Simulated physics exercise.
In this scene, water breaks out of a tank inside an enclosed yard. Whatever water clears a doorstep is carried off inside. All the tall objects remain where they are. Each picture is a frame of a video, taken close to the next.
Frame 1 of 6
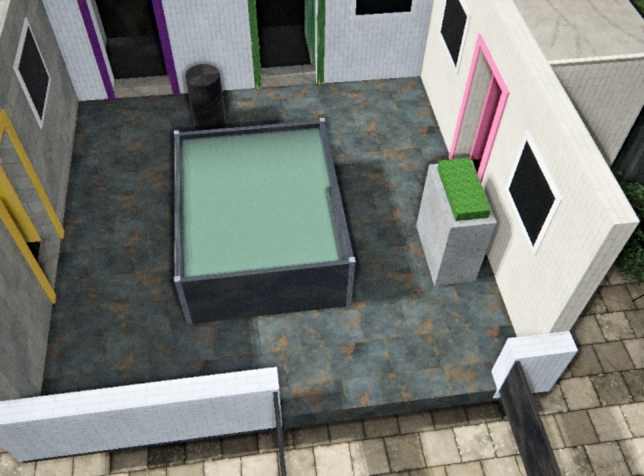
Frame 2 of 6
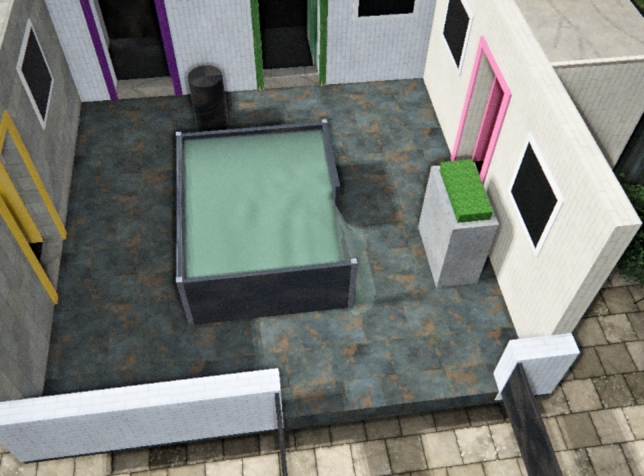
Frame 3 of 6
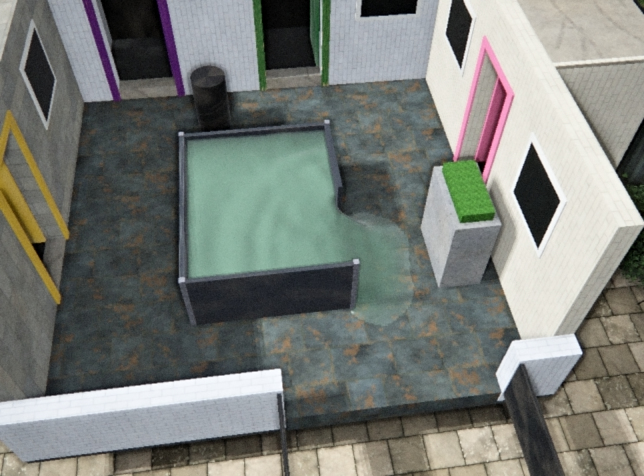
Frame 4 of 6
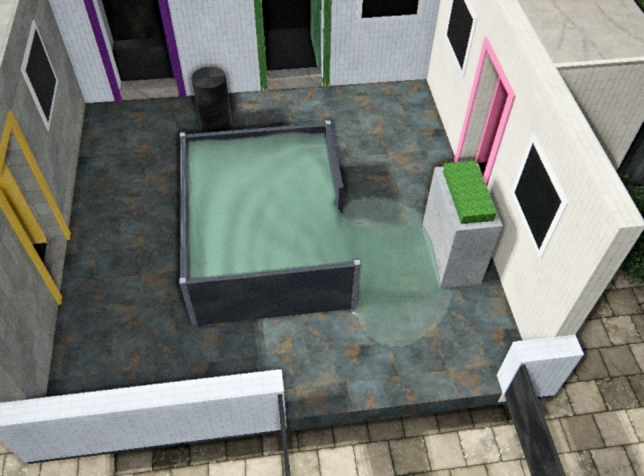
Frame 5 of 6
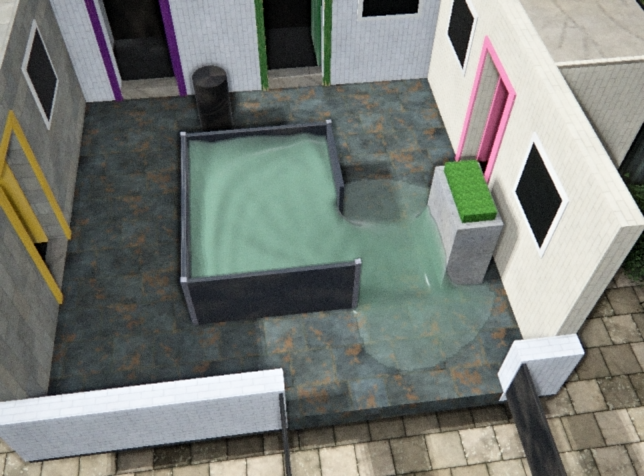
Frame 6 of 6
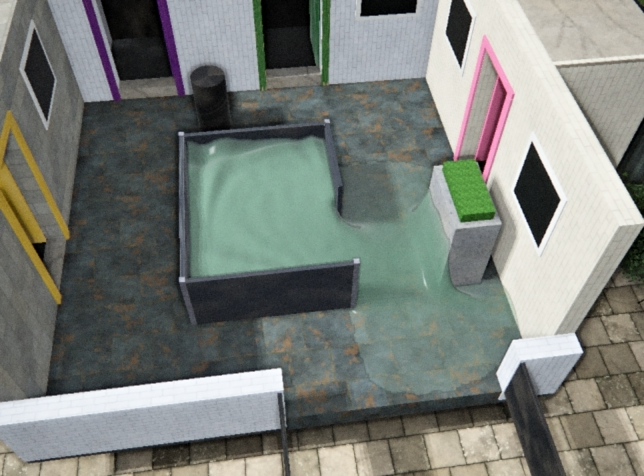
Green-tinted water in a dark rectangular tank breaks out through a gap in the right side, spreading over the yard's dark tiled floor, around a grass-topped block, and onward toward the right wall and the front edge.
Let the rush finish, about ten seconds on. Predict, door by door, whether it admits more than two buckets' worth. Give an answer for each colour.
The pink door admits more than two, the yellow door admits two or fewer, the purple door admits two or fewer, the green door admits two or fewer.
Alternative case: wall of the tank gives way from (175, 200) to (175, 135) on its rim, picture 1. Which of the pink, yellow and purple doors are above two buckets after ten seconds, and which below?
The pink door tops the limit, the yellow door tops the limit and the purple door tops the limit.
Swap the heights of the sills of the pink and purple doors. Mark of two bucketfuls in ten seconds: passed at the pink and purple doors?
Result, one by one - pink: Short of the limit; purple: Short of the limit.
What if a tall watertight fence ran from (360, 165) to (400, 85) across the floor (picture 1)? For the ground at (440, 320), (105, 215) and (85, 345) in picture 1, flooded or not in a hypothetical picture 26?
Taking the three spots in turn, they are inundated, unwetted and unwetted.
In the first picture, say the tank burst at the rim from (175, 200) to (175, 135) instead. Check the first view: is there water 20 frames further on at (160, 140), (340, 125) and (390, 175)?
Taking the spots in turn: Swamped, swamped and untouched.
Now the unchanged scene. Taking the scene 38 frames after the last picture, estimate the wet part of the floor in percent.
By my count, 65 percent.
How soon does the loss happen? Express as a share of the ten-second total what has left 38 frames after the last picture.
Approximately 80 %.
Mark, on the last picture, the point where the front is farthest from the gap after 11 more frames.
My pick would be pixel (428, 84).
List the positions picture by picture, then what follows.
In the first frame, the water tank at (258, 197) is whole and still.
In the second frame, the front is at (355, 311), out from the gap at (341, 254).
In the third frame, water pours out at (343, 255) and has run to (393, 227).
In the fourth frame, the front is at (422, 219), out from the gap at (344, 257).
In the fifth frame, the front is at (487, 306), out from the gap at (345, 256).
In the sixth frame, water pours out at (343, 255) and has run to a hidden place.
A moment on, water covers 25 % of the floor; the pink door over two buckets in, the yellow door not reached, the purple door not reached, the green door not reached.
Next, water covers 40 % of the floor; the pink door over two buckets in, the yellow door not reached, the purple door not reached, the green door not reached.
Then, water covers 45 % of the floor; the pink door over two buckets in, the yellow door not reached, the purple door wet at the sill, nothing in, the green door wet at the sill, nothing in.
Later, water covers 65 % of the floor; the pink door over two buckets in, the yellow door not reached, the purple door wet at the sill, nothing in, the green door wet at the sill, nothing in.
In the end, water covers 90 % of the floor; the pink door far over two buckets in, the yellow door wet at the sill, nothing in, the purple door wet at the sill, nothing in, the green door wet at the sill, nothing in.
